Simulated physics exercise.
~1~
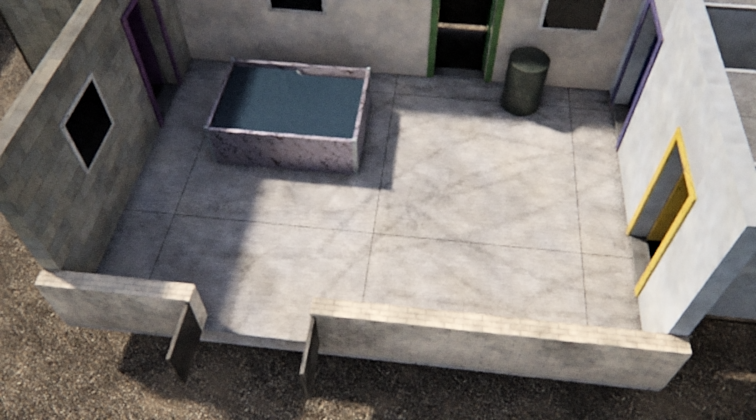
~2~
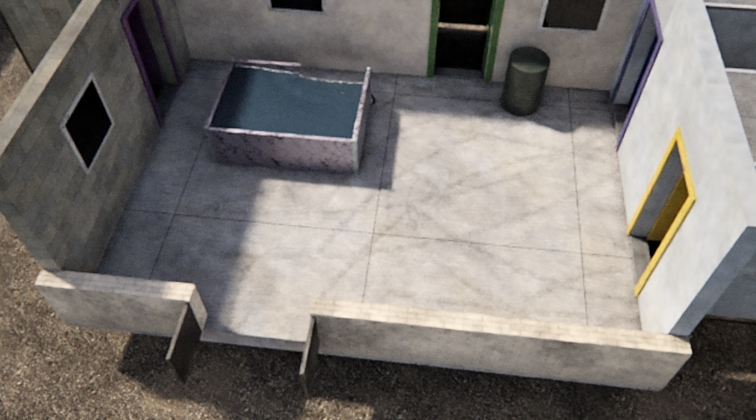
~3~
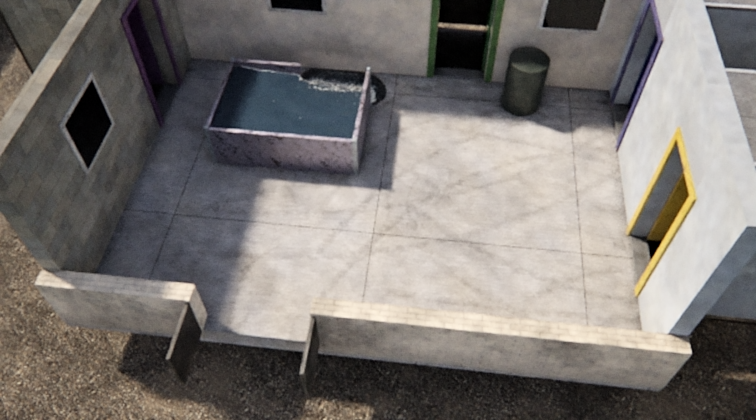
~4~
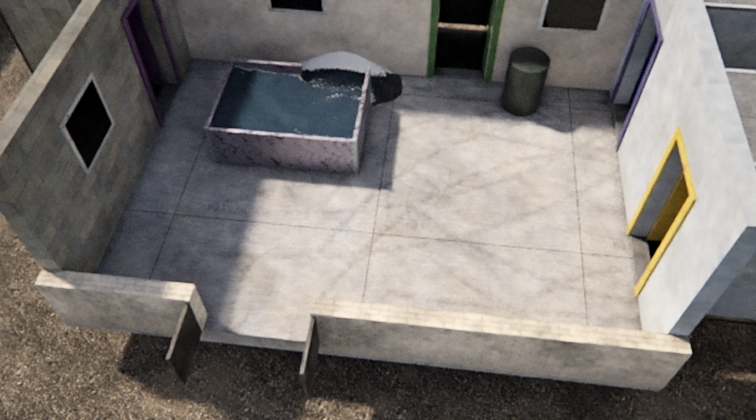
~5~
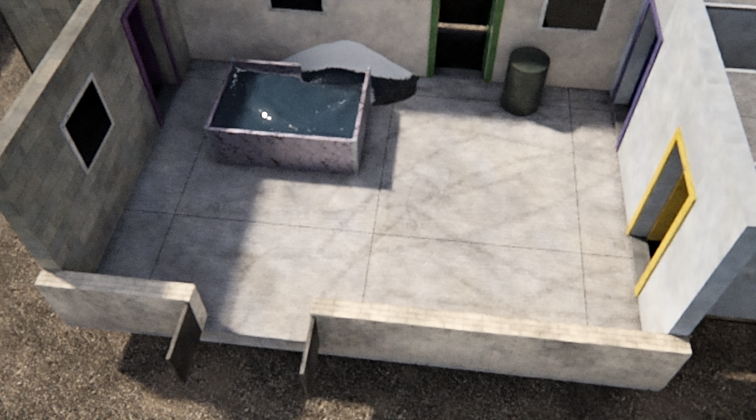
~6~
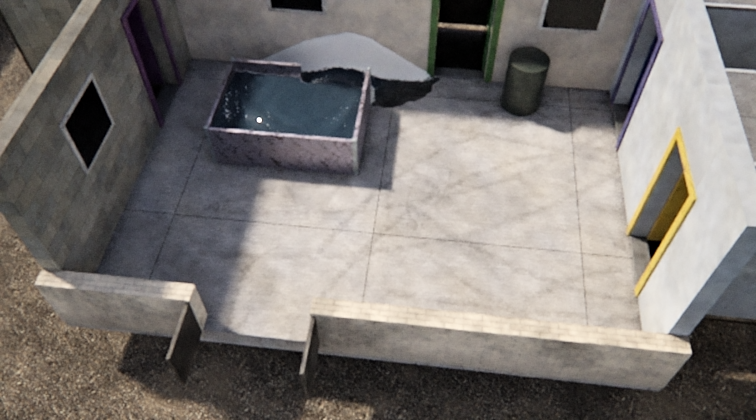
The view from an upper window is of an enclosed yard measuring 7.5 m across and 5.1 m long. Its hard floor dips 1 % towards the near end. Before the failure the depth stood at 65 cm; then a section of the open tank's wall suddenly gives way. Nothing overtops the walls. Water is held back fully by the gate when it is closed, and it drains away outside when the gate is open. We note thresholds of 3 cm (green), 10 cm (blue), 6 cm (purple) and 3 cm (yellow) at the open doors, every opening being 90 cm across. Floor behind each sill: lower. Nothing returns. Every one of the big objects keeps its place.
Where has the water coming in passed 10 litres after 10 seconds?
At the green door it has passed it; at the blue door it has not passed it; at the purple door it has passed it; at the yellow door it has passed it.
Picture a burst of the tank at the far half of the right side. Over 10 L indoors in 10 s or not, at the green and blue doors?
Green door surpasses it, blue door surpasses it.
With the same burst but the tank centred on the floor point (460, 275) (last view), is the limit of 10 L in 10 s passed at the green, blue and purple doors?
So the green door tops the limit, the blue door tops the limit and the purple door tops the limit.
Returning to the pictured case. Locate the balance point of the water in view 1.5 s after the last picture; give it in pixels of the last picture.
Roughly (331, 111) in the last picture.
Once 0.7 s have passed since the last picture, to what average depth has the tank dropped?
About 42 cm.
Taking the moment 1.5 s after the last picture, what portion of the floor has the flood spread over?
About 30 per cent.
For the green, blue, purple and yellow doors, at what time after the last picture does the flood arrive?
Arrival times: Green 0.2 seconds, blue 1.6 seconds, purple 0.8 seconds, yellow 2.0 seconds.
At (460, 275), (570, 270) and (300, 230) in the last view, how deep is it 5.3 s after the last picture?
About 2, 5 and 0 cm respectively.
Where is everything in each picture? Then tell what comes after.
The first frame shows the open tank at (291, 102) is whole and still, 65 cm deep.
In the second frame, water pours out on the open tank's far side and has run 0.6 m, to a hidden place; typically 5 cm deep outside, 65 cm at the open tank's back.
In the third frame, the front is at a hidden place, 0.9 m from the gap on the open tank's far side; 0.9 m2 of floor is under water; 65 cm left at the back of the open tank.
In the fourth frame, the front is at (394, 75), 1.2 m from the gap on the open tank's far side; 1.4 m2 of floor is under water; 63 cm left at the back of the open tank.
In the fifth frame, water pours out on the open tank's far side and has run 1.5 m, to (415, 77); typically 13 cm deep outside, 57 cm at the open tank's back.
In the sixth frame, water pours out on the open tank's far side and has run 1.8 m, to (435, 79); typically 15 cm deep outside, 55 cm at the open tank's back.
Then, 0.7 s after the last picture water covers 15 % of the floor and is deepest (49 cm) near (348, 72); green door 9 cm at the sill, 0 L in, blue door not reached, purple door not reached, yellow door not reached.
Then, 1.5 s after the last picture water covers 30 % of the floor and is deepest (36 cm) near (346, 79); green door 8 cm at the sill, 10 L in, blue door not reached, purple door 15 cm at the sill, 19 L in, yellow door not reached.
Then, 2.8 s after the last picture water covers 50 % of the floor and is deepest (23 cm) near (336, 78); green door 6 cm at the sill, 23 L in, blue door 9 cm at the sill, 1 L in, purple door 15 cm at the sill, 71 L in, yellow door 9 cm at the sill, 8 L in.
Then, 5.3 s after the last picture water covers 75 % of the floor and is deepest (16 cm) near (609, 357); green door 4 cm at the sill, 37 L in, blue door 5 cm at the sill, 2 L in, purple door 10 cm at the sill, 126 L in, yellow door 6 cm at the sill, 35 L in.
Then, 9.3 s after the last picture water covers 90 % of the floor and is deepest (10 cm) near (268, 308); green door 3 cm at the sill, 43 L in, blue door 3 cm at the sill, 2 L in, purple door 6 cm at the sill, 143 L in, yellow door 7 cm at the sill, 68 L in.
